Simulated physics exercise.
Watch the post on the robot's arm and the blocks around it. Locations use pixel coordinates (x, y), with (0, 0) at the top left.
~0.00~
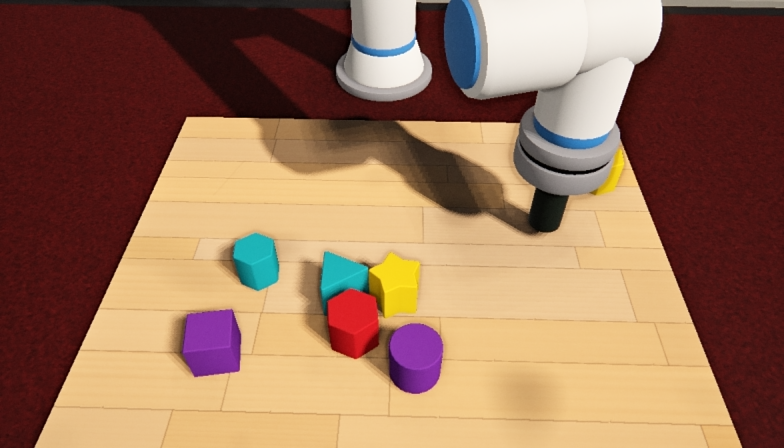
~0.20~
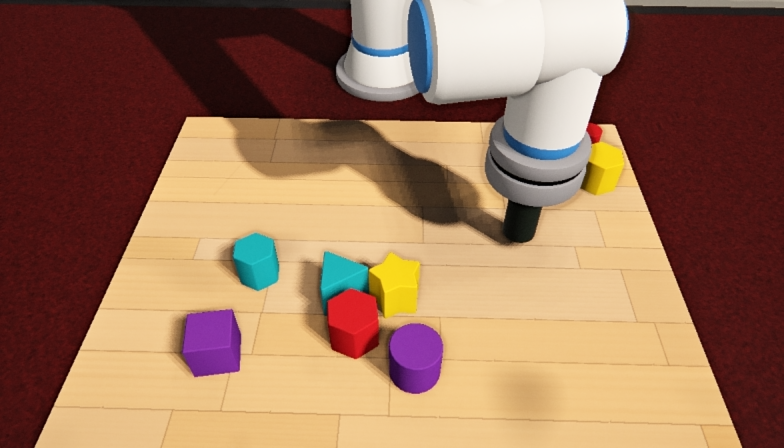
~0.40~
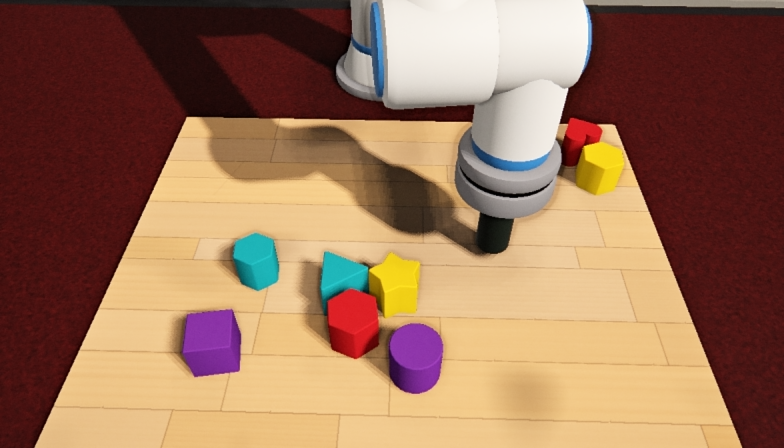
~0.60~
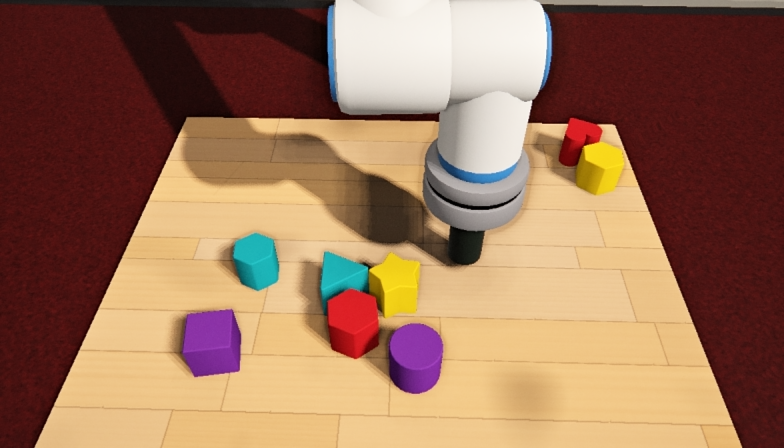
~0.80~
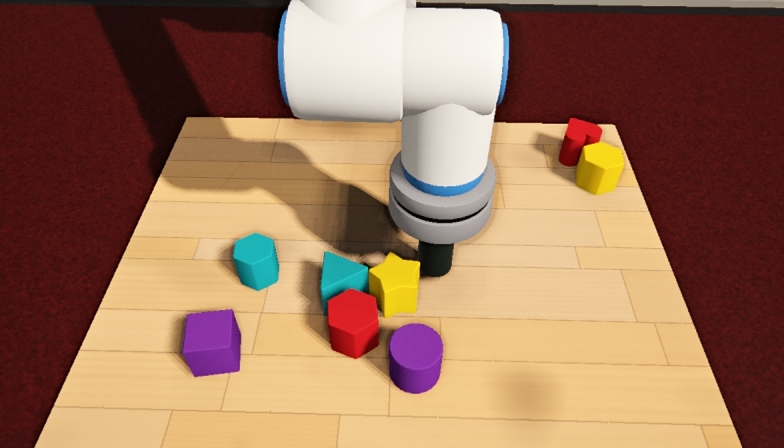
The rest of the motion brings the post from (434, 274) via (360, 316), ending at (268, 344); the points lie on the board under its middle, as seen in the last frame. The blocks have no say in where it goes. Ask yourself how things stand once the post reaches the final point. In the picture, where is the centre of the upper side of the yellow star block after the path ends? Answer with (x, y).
Its top middle is near (246, 353).
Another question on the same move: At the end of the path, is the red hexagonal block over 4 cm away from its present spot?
I'd say yes.
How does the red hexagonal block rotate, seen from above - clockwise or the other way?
It makes a counterclockwise turn.
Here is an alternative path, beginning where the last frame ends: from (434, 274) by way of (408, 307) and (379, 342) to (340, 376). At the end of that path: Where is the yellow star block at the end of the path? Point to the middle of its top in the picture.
The answer is (333, 307).
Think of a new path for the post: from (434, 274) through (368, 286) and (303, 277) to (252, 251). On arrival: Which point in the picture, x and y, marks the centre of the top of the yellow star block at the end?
Final place: (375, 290).
On the path given first. One third of the way, post at (385, 294); red hexagonal block at (319, 335); yellow star block at (357, 299), turned 20° clockwise.
Two thirds of the way, post at (329, 317); red hexagonal block at (283, 369), turned 60° anticlockwise; yellow star block at (296, 324), turned 20° clockwise.
At the end, post at (265, 334); purple four-sided block at (202, 332), turned 20° clockwise; turquoise triangle in place; red hexagonal block at (265, 394), turned 95° anticlockwise; yellow star block at (246, 353), turned 15° anticlockwise.
